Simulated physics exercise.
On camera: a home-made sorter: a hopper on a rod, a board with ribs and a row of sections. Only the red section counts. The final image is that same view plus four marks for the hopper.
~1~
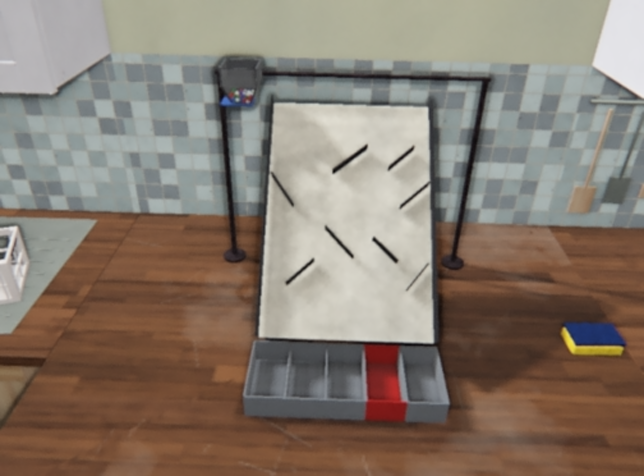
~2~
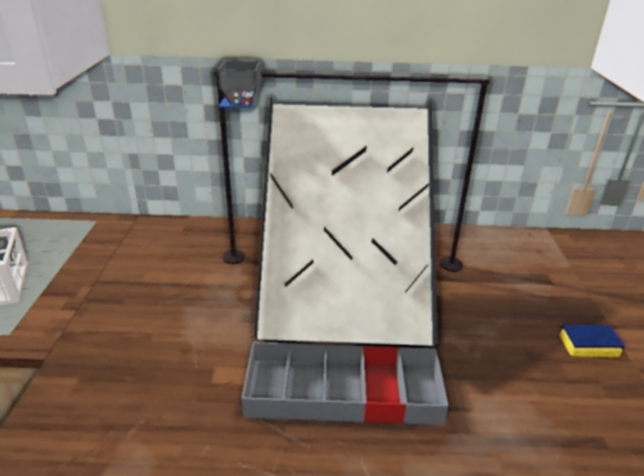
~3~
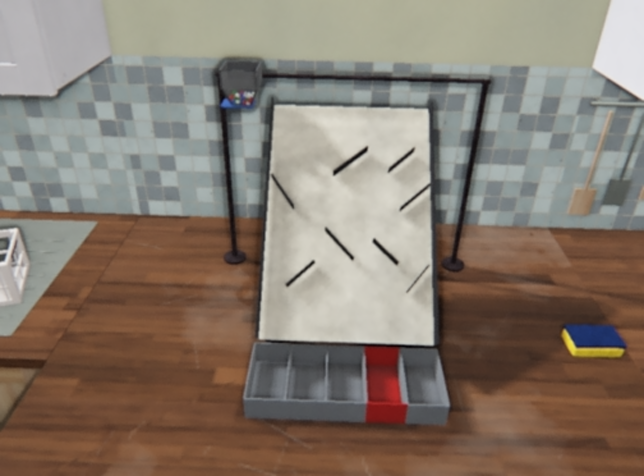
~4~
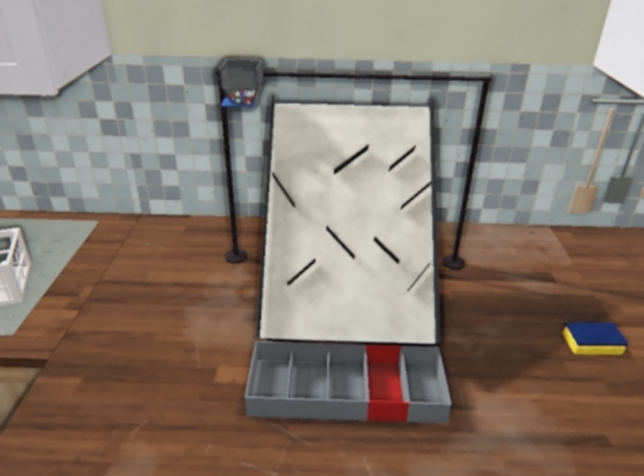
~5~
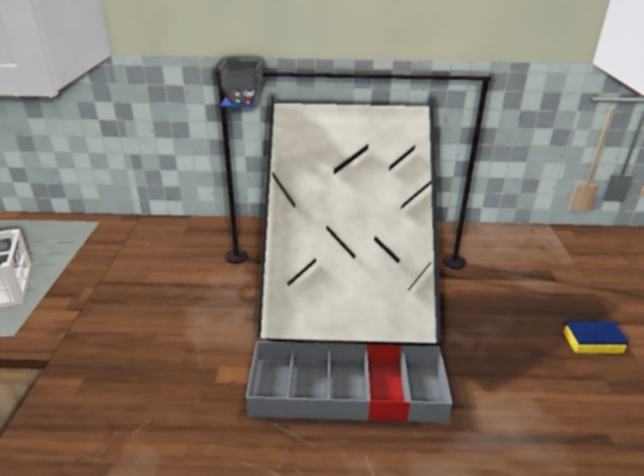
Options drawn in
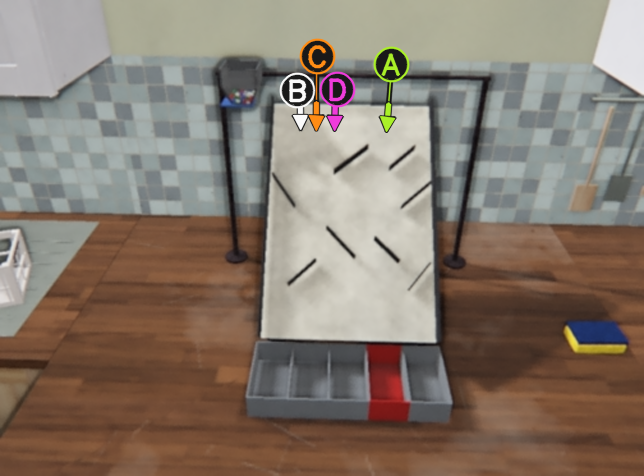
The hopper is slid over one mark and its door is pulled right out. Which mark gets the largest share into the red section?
Take A.
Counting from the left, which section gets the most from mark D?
It is the first one.
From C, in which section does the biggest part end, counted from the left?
It is the first one.
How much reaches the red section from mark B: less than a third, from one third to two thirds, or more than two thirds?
Mark B gives less than a third.
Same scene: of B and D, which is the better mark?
B.
On the marked copy, mark A meets the board at (386, 126); mark B meets the board at (300, 124); mark C meets the board at (316, 125); mark D meets the board at (334, 125).
If A is chosen, about half in the red section, about a third in other sections, about a quarter outside the box.
If B is chosen, about a quarter in the red section, about two thirds in other sections, a small part outside the box.
If C is chosen, a small part in the red section, most in other sections, a small part outside the box.
If D is chosen, a stray few in the red section, nearly all in other sections, a small part outside the box.
